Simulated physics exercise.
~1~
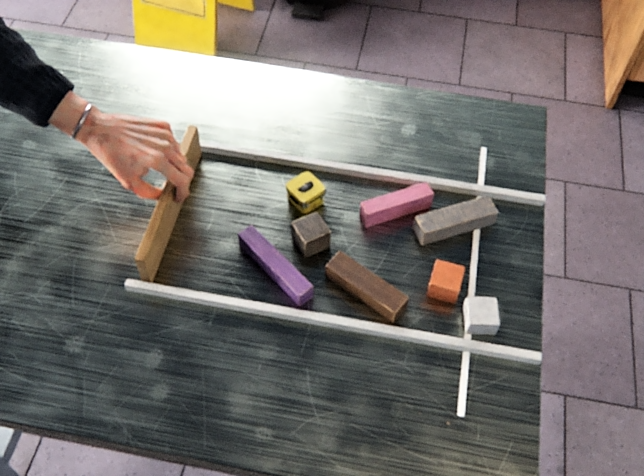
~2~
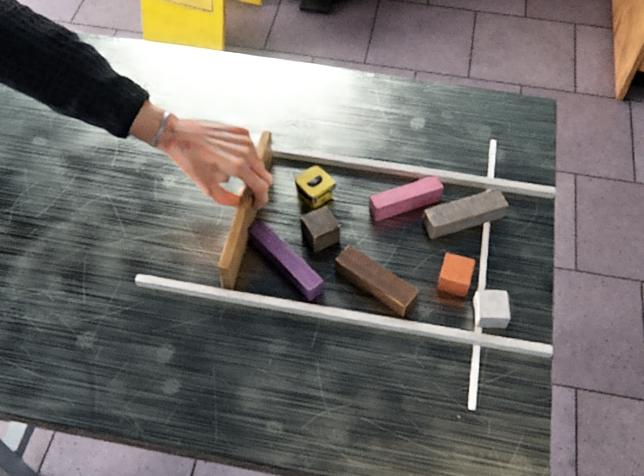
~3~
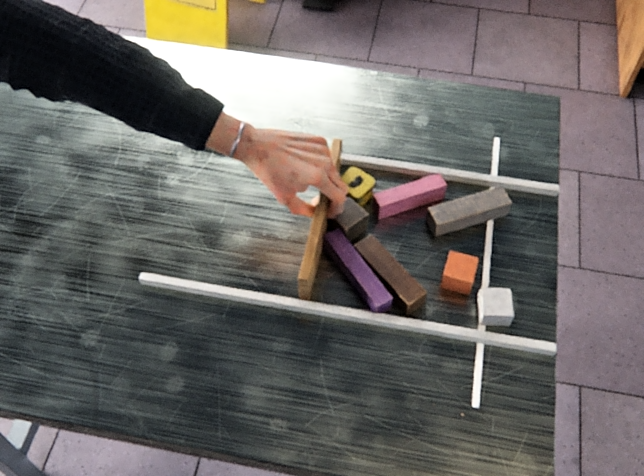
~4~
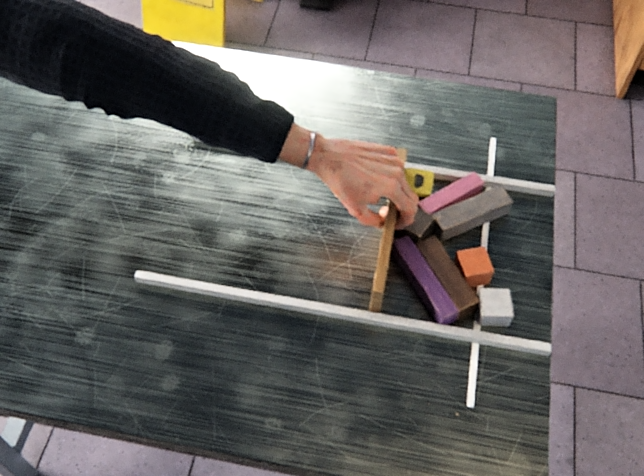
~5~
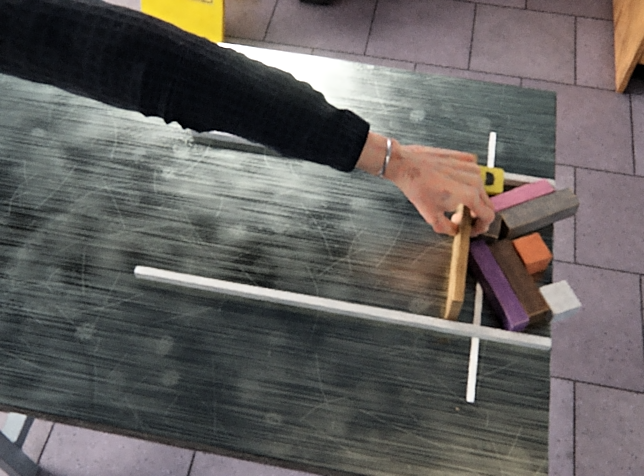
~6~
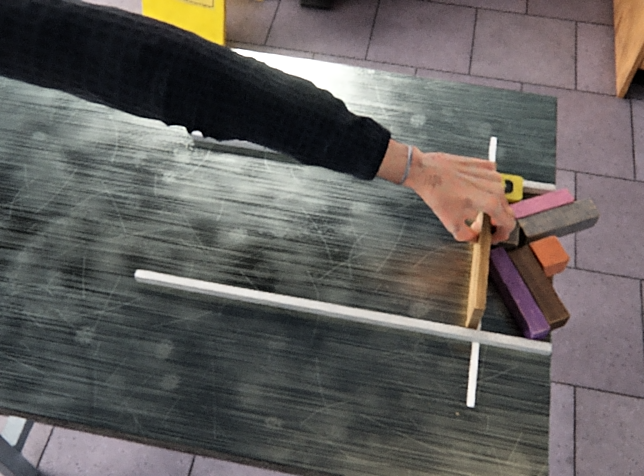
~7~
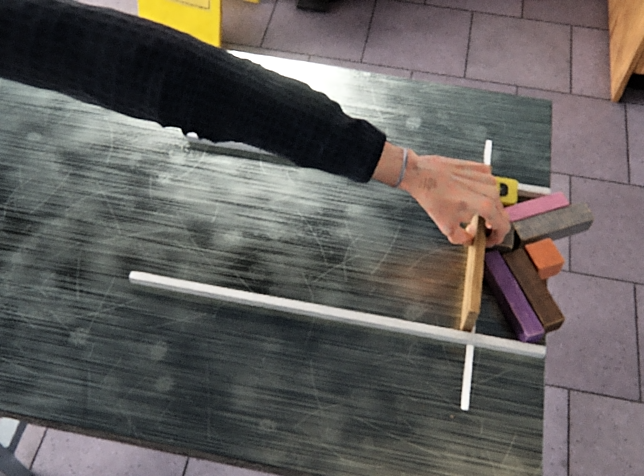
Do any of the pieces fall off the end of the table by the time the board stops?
Yes, the white block goes over the edge. The rest of the visible pieces stay bunched at the table's end, some of them sticking out past it.
